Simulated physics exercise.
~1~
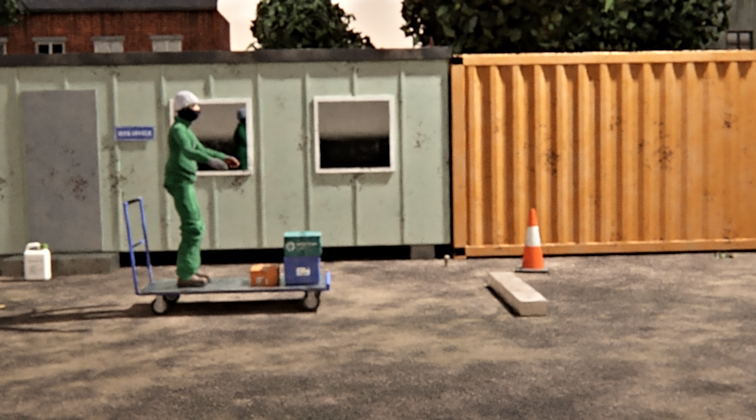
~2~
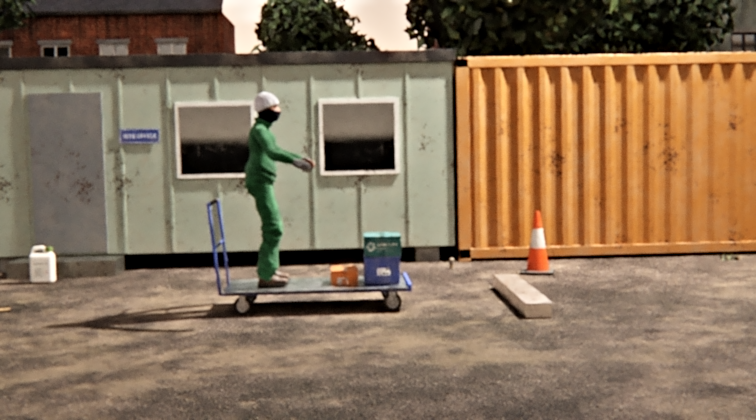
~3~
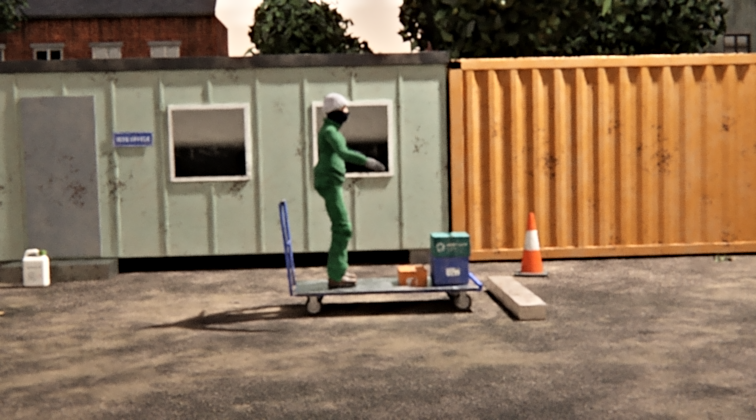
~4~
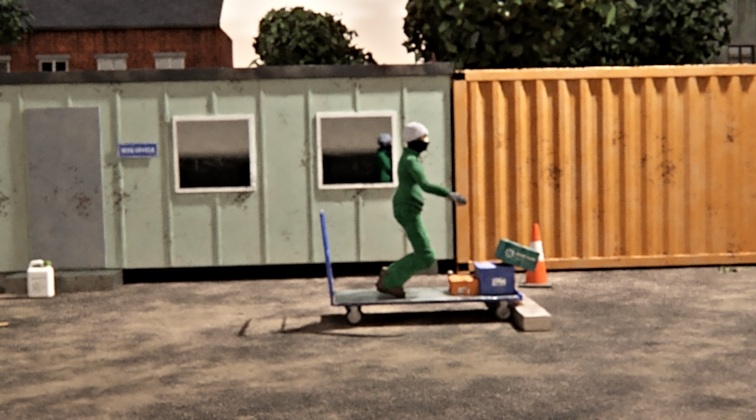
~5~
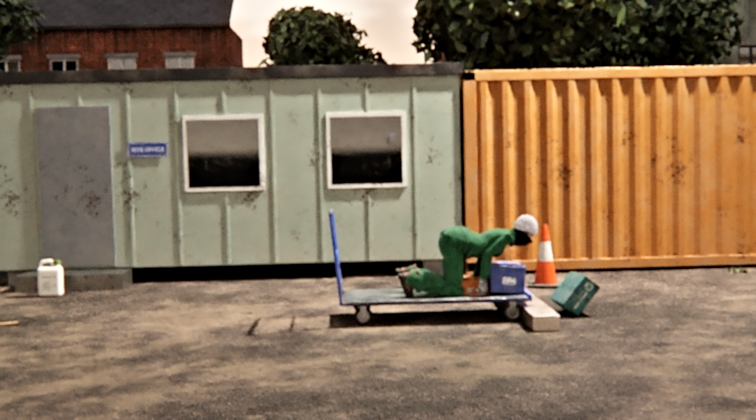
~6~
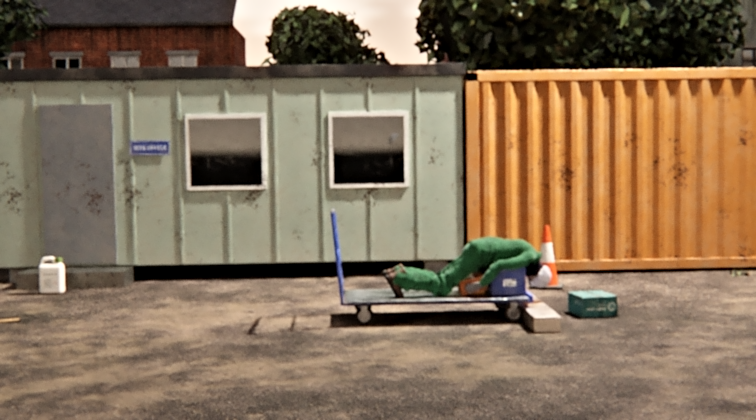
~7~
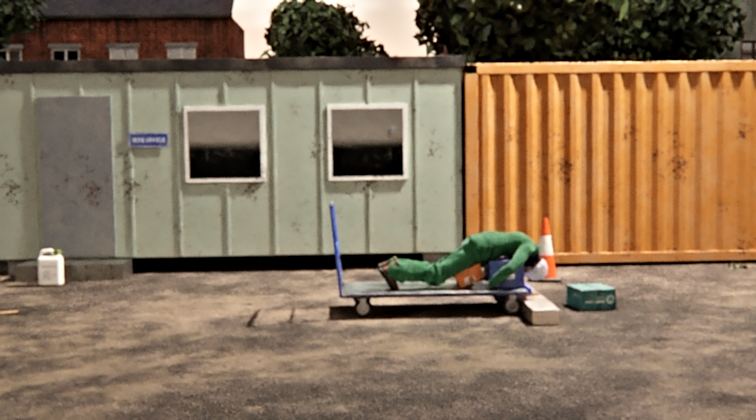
A figure in green rode a trolley to the right until it stopped against a low block, then buckled to its knees and slumped face-down over the blue box, while the teal box toppled off the front and landed upside down on the ground.
